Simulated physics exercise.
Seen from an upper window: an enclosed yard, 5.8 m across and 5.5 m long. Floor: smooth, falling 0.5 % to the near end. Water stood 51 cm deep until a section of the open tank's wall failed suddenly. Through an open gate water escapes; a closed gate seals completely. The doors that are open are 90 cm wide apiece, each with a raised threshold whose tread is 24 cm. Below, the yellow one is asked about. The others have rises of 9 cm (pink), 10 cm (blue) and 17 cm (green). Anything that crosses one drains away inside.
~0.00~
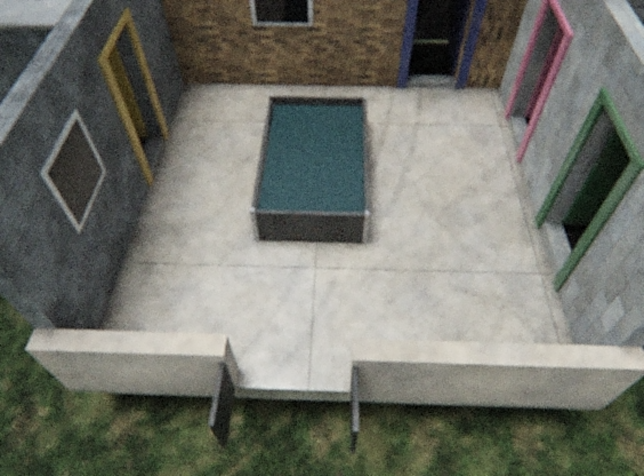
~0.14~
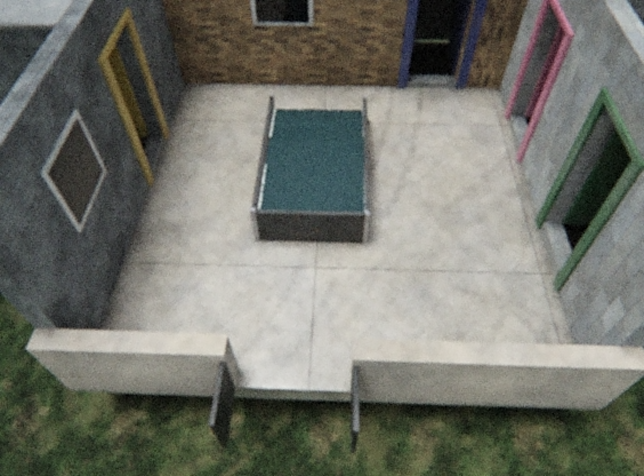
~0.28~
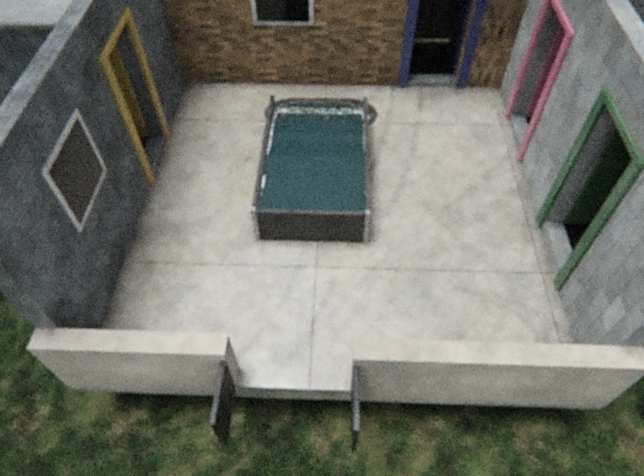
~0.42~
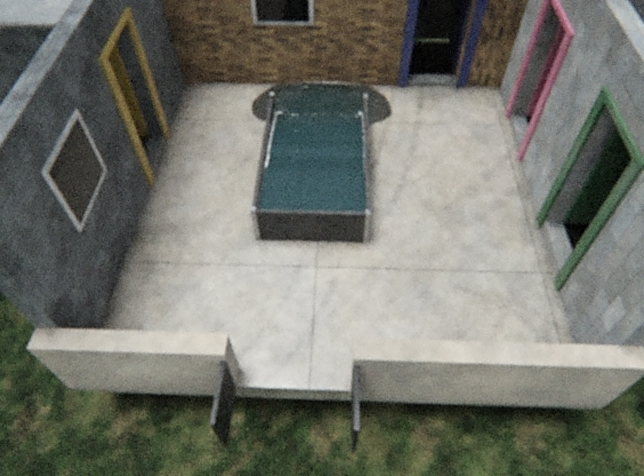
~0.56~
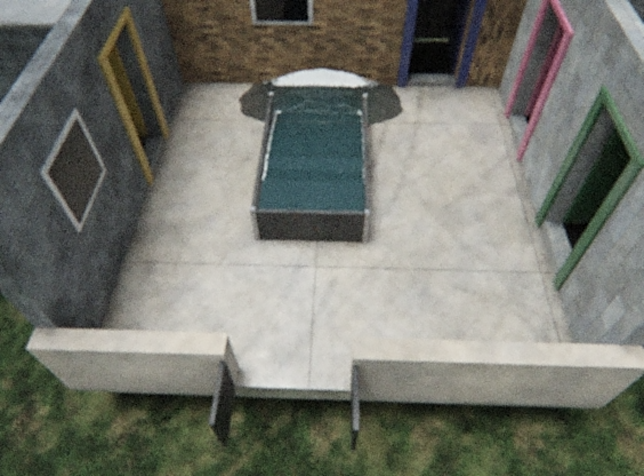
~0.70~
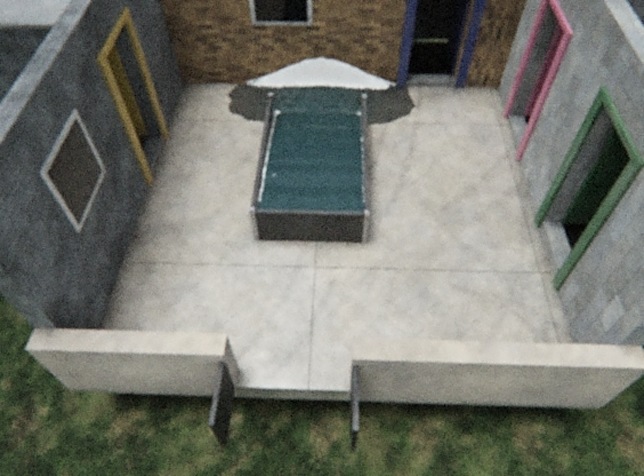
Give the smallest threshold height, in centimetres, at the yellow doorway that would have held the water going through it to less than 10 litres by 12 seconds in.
The smallest height is about 7 cm.
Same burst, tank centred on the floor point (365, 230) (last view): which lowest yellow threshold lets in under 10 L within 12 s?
6.5 cm, give or take.
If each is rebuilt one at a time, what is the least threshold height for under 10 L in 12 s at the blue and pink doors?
Roughly 7.5 cm for the blue door and roughly 14.0 cm for the pink door.
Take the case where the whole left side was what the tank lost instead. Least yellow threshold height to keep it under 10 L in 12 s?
That way, roughly 31 cm.
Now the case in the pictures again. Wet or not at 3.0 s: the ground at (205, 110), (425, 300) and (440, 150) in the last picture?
In the order asked: Soaked, untouched, soaked.
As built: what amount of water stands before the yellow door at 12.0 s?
It works out to about 3.0 centimetres deep.
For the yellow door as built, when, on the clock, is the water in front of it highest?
Around 3.6 s.
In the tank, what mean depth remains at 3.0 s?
Averaged depth comes out at about 16 cm.
After 1.4 s water covers 15 % of the floor, deepest (36 cm) near (319, 94); it has not reached the yellow door.
After 3.0 s water covers 40 % of the floor, deepest (28 cm) near (191, 92); 10 cm at the yellow door, 0 litres in over its 10 cm threshold.
After 12.0 s water covers 95 % of the floor, deepest (8 cm) near (566, 377); 3 cm at the yellow door, 1 litre in over its 10 cm threshold.
At the yellow door as built, the water arrived by 2.1 s and peaked near 10 cm at 3.6 s.
With a threshold of 6 cm, 14 litres would have come in within the 12 s; with 8 cm, 5 litres. So under 10 litres takes about 7 cm.
